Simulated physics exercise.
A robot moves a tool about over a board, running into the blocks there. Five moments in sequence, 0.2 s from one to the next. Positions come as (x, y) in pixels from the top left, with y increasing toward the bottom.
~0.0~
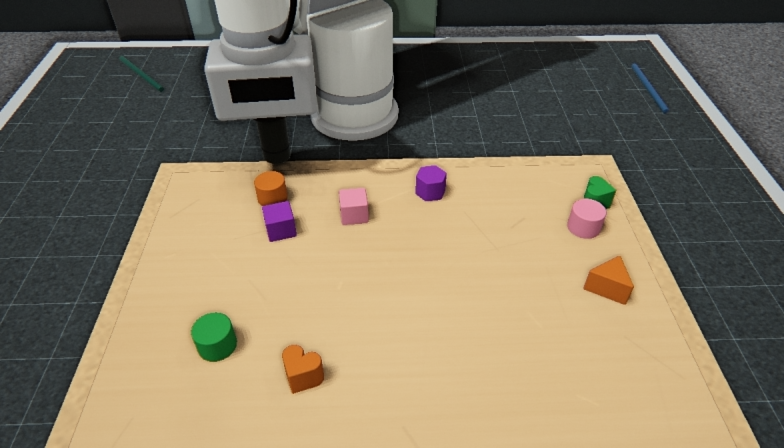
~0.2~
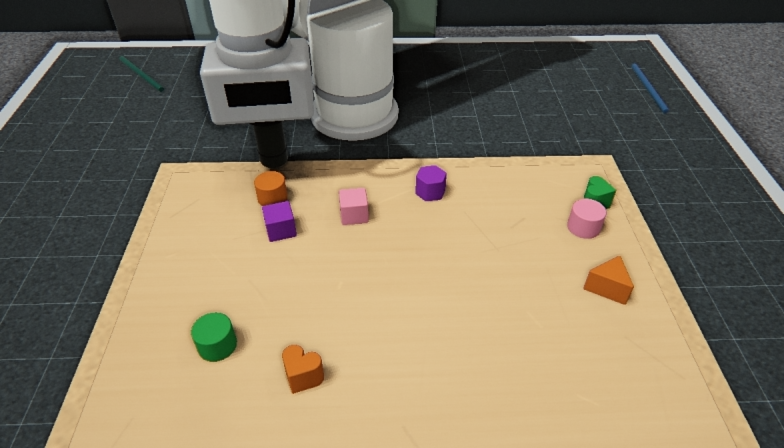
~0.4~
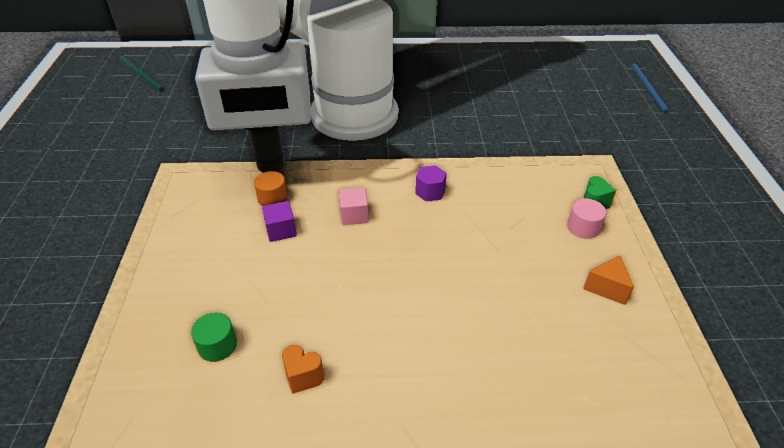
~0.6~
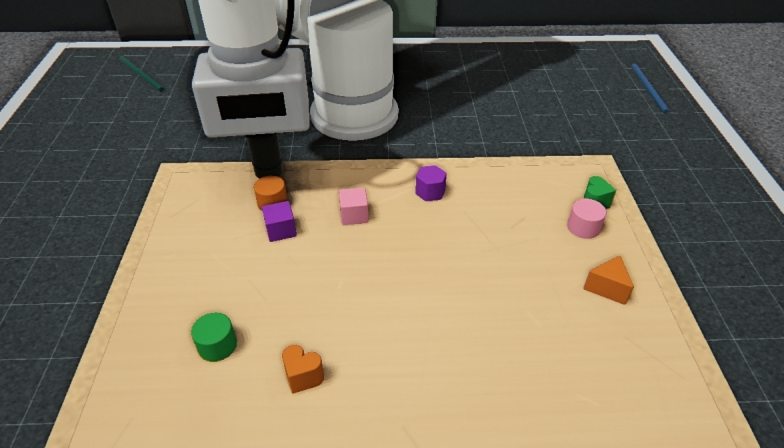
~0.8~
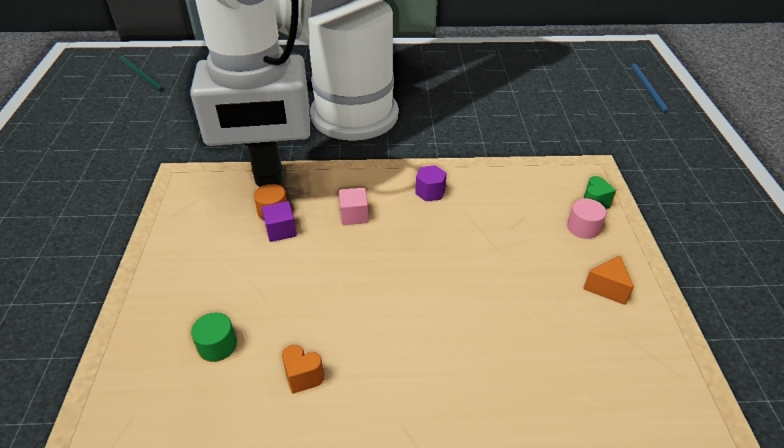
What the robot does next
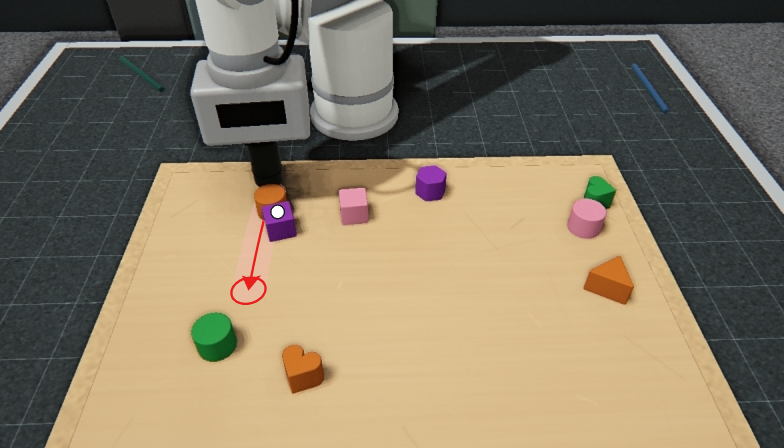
Robot arm lowering its dark tool to a board of coloured blocks and nudging an orange cylinder slightly towards a purple block.
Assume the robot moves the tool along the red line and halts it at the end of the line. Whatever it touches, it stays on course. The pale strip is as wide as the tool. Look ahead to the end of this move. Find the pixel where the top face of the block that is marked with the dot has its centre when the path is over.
I'd place it at (304, 251), taking the centre of its top.
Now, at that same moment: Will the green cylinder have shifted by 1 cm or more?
No, that is not how it ends up.
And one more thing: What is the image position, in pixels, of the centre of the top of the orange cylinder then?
In the picture, it is at (278, 277).
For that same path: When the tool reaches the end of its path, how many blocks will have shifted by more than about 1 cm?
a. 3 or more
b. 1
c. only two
Choice c: Only two.
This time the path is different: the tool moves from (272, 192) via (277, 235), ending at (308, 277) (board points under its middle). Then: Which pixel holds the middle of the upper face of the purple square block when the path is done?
The answer is (316, 286).
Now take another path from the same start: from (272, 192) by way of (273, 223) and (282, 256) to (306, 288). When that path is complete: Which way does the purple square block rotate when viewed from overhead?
Top view: Counterclockwise.
The drawn path runs in a line from (272, 192) to (249, 290); the dot is on the purple square block.
The first path, step by step. One third of the way, tool (261, 210); orange cylinder (265, 224); purple square block (288, 237), turned 45° anticlockwise.
Two thirds of the way, tool (253, 242); orange cylinder (269, 254); purple square block (302, 250), turned 85° anticlockwise.
At the end, tool (245, 279); green cylinder not moved; orange cylinder (278, 277); purple square block (304, 251), turned 95° anticlockwise.
